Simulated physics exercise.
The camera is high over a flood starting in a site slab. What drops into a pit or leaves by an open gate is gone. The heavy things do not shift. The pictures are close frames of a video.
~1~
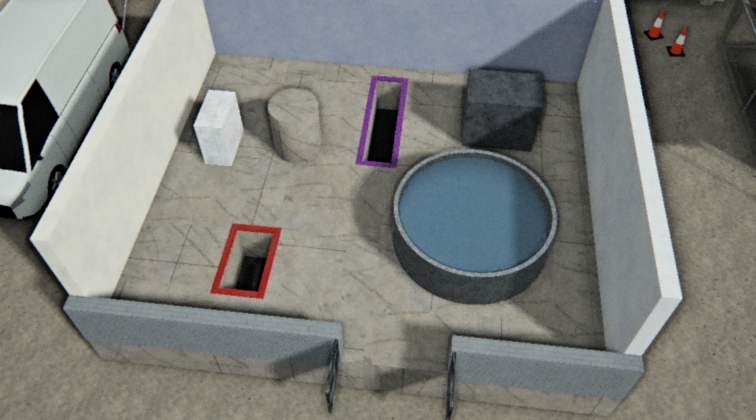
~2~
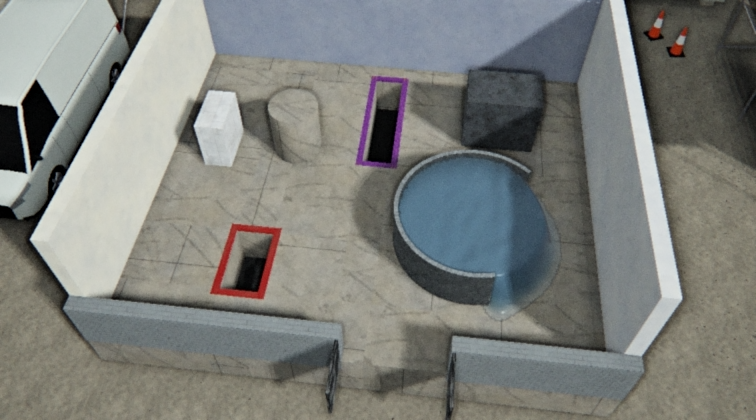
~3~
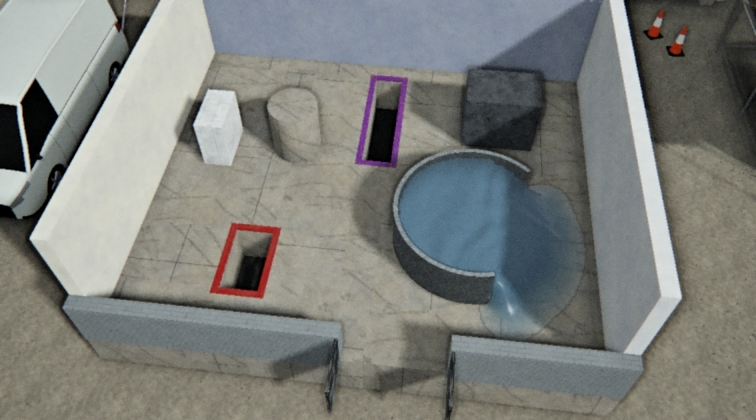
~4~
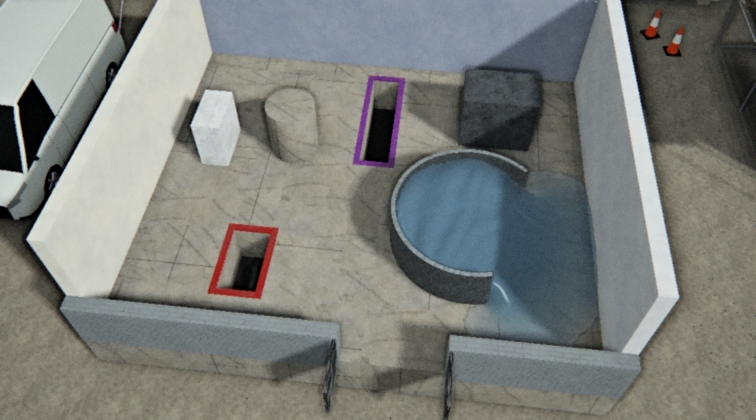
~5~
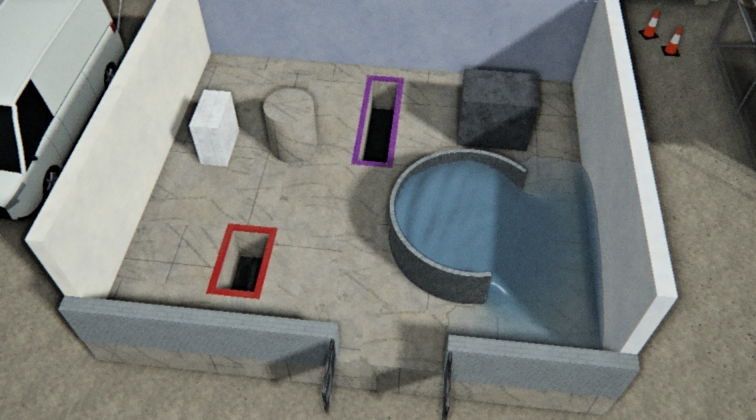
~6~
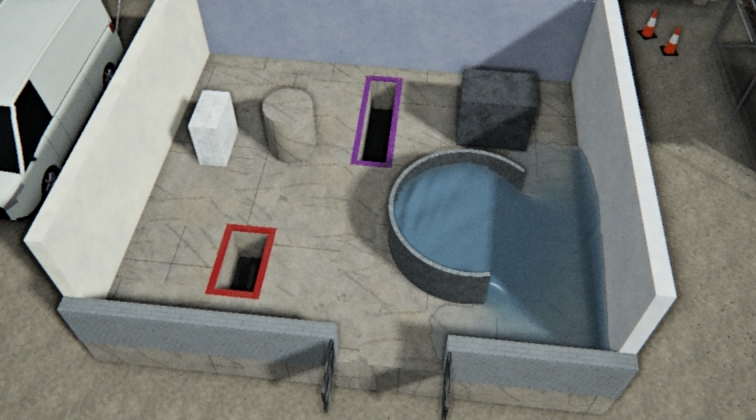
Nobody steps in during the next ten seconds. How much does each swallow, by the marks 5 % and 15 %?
In the end: The gate takes between 5 and 15 %; the red pit takes between 5 and 15 %; the purple pit takes more than 15 %.
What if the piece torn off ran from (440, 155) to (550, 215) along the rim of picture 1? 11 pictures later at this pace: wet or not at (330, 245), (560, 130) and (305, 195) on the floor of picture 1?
In that order: No water, awash, no water.
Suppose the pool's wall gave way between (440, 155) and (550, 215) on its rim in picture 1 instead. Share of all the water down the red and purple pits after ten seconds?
Per cent: Red 2, purple 45.
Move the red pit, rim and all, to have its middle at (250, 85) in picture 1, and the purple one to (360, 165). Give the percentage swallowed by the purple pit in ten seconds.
Per cent: Purple 12.
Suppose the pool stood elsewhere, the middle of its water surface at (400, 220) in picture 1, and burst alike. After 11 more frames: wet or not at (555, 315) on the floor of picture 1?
At that place: Wet.
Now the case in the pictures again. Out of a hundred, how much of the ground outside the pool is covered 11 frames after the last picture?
Some 25 per cent.
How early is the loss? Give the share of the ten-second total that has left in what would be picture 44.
Near 60 in a hundred.
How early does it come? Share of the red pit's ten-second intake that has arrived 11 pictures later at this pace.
I make it 0 per cent.
A moment on, water covers 20 % of the floor; the gate 0 %, the red pit 0 %, the purple pit 0 %.
Next, water covers 25 % of the floor; the gate 0 %, the red pit 0 %, the purple pit 0 %.
Then, water covers 55 % of the floor; the gate 2 %, the red pit 2 %, the purple pit 1 %.
Later, water covers 85 % of the floor; the gate 5 %, the red pit 7 %, the purple pit 10 %.
In the end, water covers 100 % of the floor; the gate 7 %, the red pit 10 %, the purple pit 19 %.
